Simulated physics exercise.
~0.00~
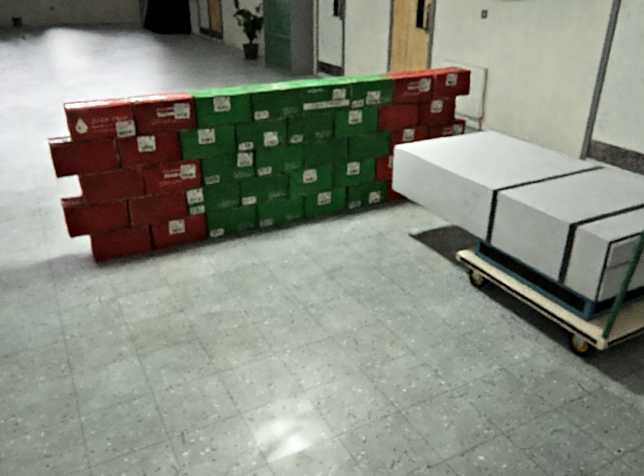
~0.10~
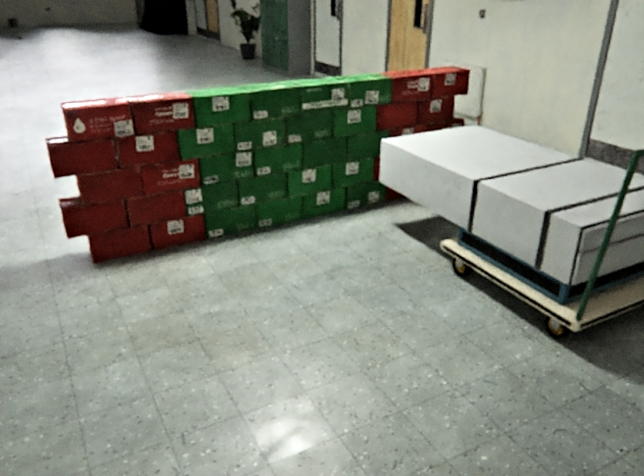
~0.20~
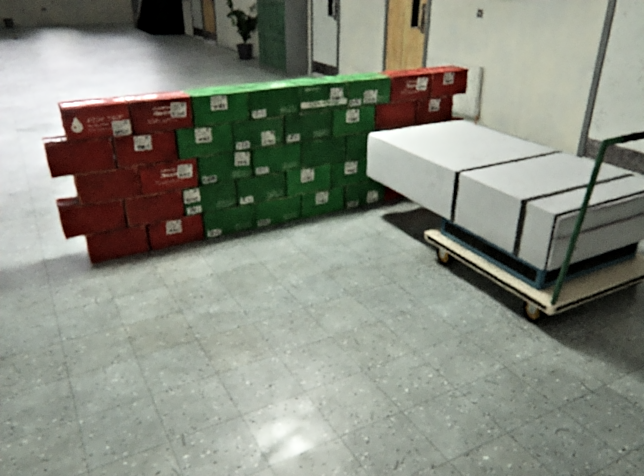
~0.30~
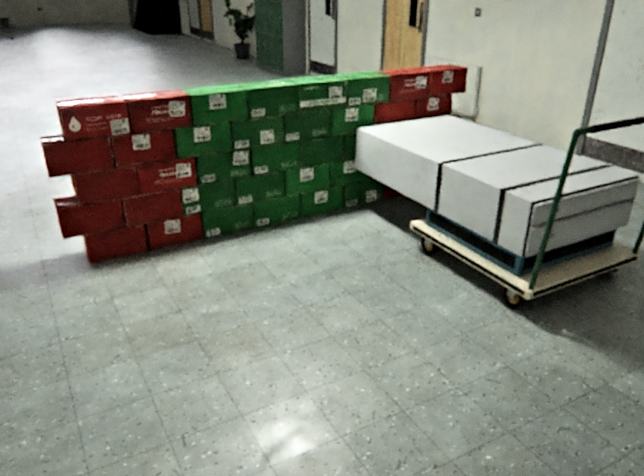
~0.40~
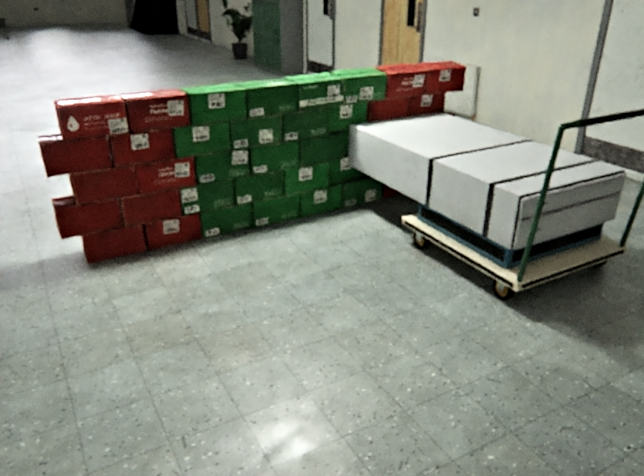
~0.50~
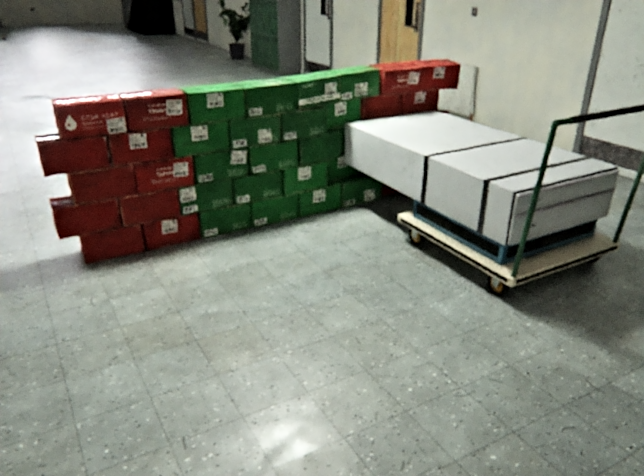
The clip shows a platform trolley carrying a long, pale load with dark bands, rolling leftward across a tiled floor toward a staggered wall of red and green boxes; its load meets the wall, and some boxes shift slightly.
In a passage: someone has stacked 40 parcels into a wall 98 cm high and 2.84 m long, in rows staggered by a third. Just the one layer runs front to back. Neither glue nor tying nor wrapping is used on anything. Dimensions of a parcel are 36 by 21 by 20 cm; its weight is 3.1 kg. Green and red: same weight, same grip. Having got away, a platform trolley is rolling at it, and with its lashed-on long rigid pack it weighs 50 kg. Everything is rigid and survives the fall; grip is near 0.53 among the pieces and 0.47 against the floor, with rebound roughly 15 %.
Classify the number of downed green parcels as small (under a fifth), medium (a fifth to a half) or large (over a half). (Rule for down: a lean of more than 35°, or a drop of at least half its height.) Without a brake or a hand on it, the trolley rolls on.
It is medium.
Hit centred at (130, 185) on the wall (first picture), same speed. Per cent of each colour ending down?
Then red ends 50 per cent down and green 30 per cent.
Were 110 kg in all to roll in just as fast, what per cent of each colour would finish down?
For red it's 40, for green it's 40 in a hundred.
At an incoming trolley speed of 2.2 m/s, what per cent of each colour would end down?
The red would finish 40 in a hundred down, the green 40 in a hundred.
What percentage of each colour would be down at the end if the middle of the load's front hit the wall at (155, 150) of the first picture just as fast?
Red 50%, green 30%.
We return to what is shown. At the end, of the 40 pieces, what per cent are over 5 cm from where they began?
40 percent.
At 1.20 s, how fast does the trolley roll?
The trolley is doing roughly 0.0 m/s at that moment.
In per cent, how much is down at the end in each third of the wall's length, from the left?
The left third ends at 0 per cent, the middle at 40 per cent and the right at 90 per cent.
After 0.70 s, load 15 cm past the wall's line, still rolling; none of the 20 green parcels down (0 of 40 in all colours); top green parcel unmoved.
After 0.98 s, load 18 cm past the wall's line, still rolling; 1 of the 20 green parcels down (10 of 40 in all colours); top green parcel unmoved.
After 1.20 s, load 19 cm past the wall's line, still rolling; 8 of the 20 green parcels down (17 of 40 in all colours); top green parcel unmoved.
After 1.52 s, load 20 cm past the wall's line, stopped; 8 of the 20 green parcels down (17 of 40 in all colours); top green parcel unmoved.
In the end (2.4 s), load 20 cm past the wall's line, stopped; 8 of the 20 green parcels down (17 of 40 in all colours); top green parcel unmoved; top red parcel unmoved. That is 40 per cent. From the last view, middles, top green parcel near (211, 103), top red parcel near (154, 109).
